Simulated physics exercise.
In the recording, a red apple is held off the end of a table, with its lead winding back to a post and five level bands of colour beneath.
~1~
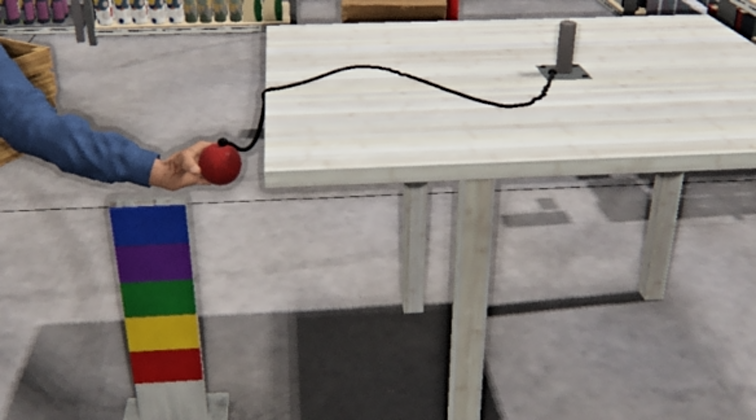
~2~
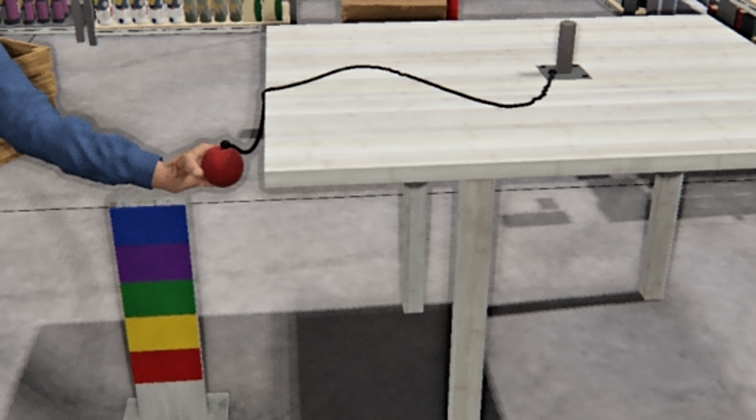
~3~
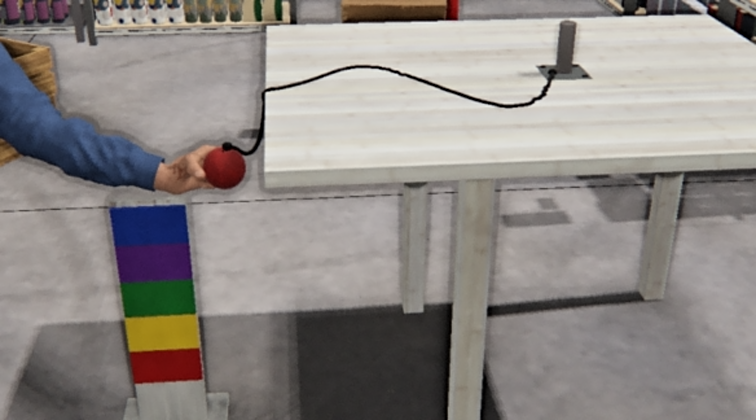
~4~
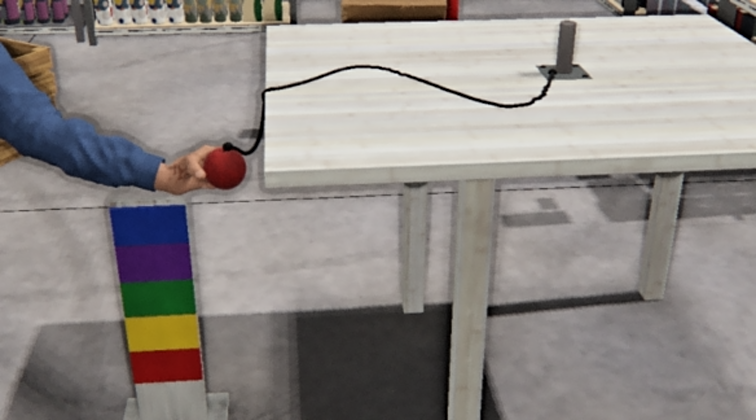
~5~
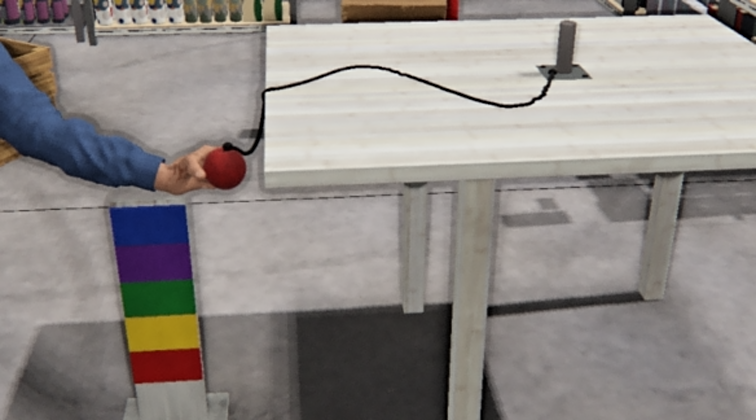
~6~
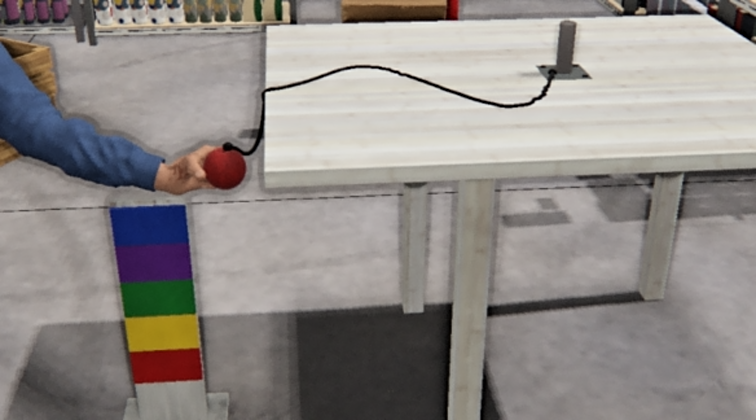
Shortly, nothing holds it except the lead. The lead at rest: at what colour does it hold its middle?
The colour is yellow.
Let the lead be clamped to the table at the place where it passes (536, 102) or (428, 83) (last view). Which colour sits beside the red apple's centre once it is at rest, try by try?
Note: Try 1 green; try 2 purple.
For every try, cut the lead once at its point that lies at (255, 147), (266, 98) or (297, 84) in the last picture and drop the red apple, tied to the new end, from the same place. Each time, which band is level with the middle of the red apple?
In turn it lines up with green, purple and blue.
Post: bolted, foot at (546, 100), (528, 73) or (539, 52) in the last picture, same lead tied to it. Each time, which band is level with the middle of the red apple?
In turn, red, then red, then yellow.
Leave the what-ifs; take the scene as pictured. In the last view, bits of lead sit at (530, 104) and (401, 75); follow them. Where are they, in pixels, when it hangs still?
I'd put the first at about (456, 81) and the other at about (300, 96).
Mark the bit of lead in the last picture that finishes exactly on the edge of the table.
About (379, 68).
Soon after, apple near (275, 298); level with green.
Then, apple near (270, 330); level with yellow.
At rest, apple near (280, 327); level with yellow. Its middle rests at the yellow band.
